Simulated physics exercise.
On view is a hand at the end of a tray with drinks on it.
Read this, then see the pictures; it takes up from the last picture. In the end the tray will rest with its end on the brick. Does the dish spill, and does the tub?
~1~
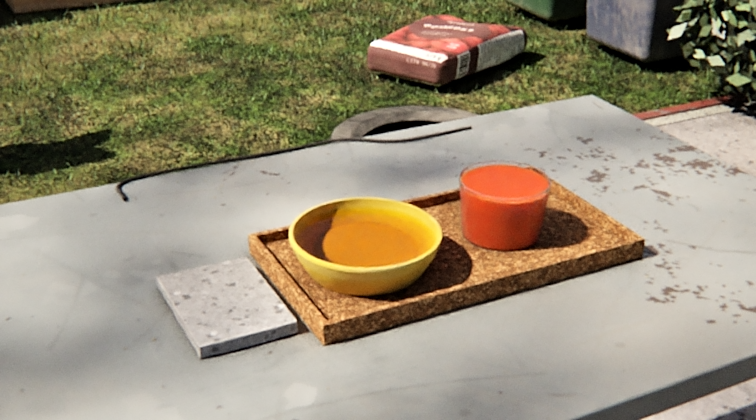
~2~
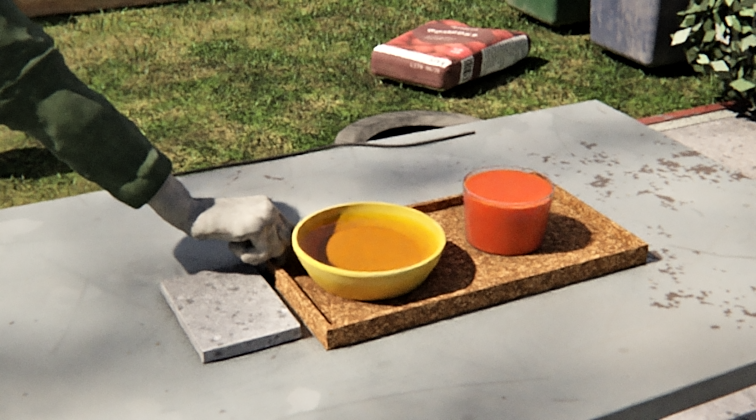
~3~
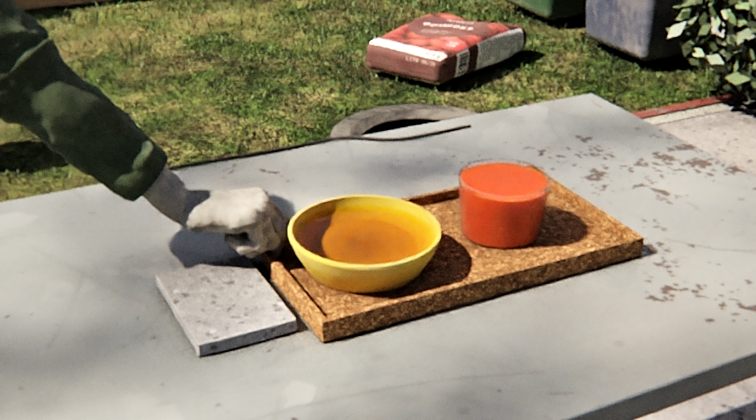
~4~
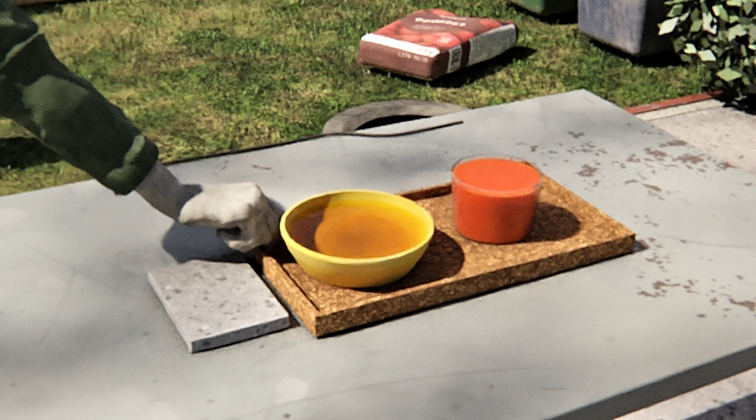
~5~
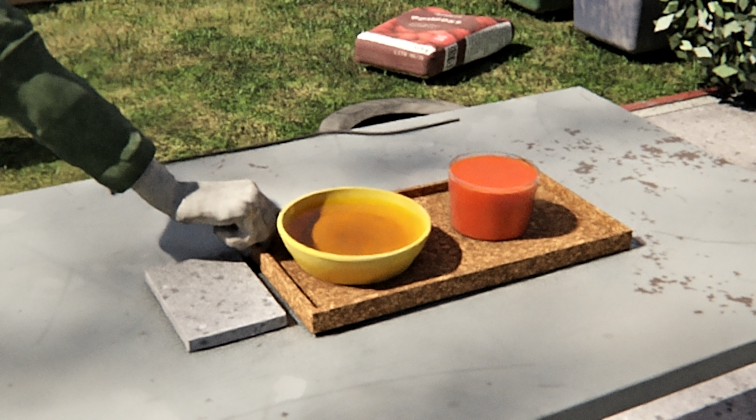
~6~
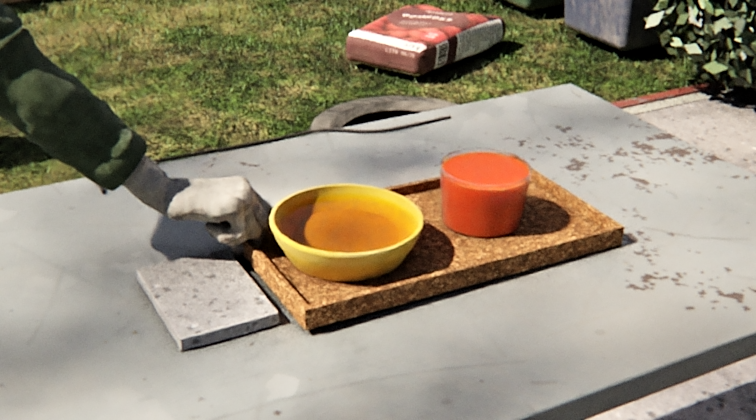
My prediction: Dish: It's going to stay contained; tub: It's going to stay contained.
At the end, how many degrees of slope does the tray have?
It settles at an angle of roughly 3 degrees.
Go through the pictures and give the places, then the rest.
In the first picture, the tray lies flat; dish (366, 246) about three quarters full; tub (503, 205) nearly full; brick (250, 340).
In the second picture, a hand takes the end of the tray; dish about three quarters full, surface at (369, 243); tub nearly full, surface at (508, 189).
In the third picture, slope near 0°; dish (365, 244) about three quarters full; tub (502, 203) nearly full.
In the fourth picture, the tray slopes by about 0°; dish about three quarters full, surface at (357, 231); tub nearly full, surface at (497, 177); brick (242, 334).
In the fifth picture, the end is rising; dish (354, 236) about three quarters full; tub (492, 195) nearly full.
In the sixth picture, the end has come up a little; dish about three quarters full, surface at (347, 224); tub nearly full, surface at (485, 171); brick (231, 332).
Next, the tray slopes by about 2°; dish, its rim is dry; tub, its rim is dry.
After that, the tray slopes by about 4°; dish, its rim is dry; tub, its rim is dry.
Finally, the tray slopes by about 3°, resting on the brick; dish, its rim is dry; tub, its rim is dry.
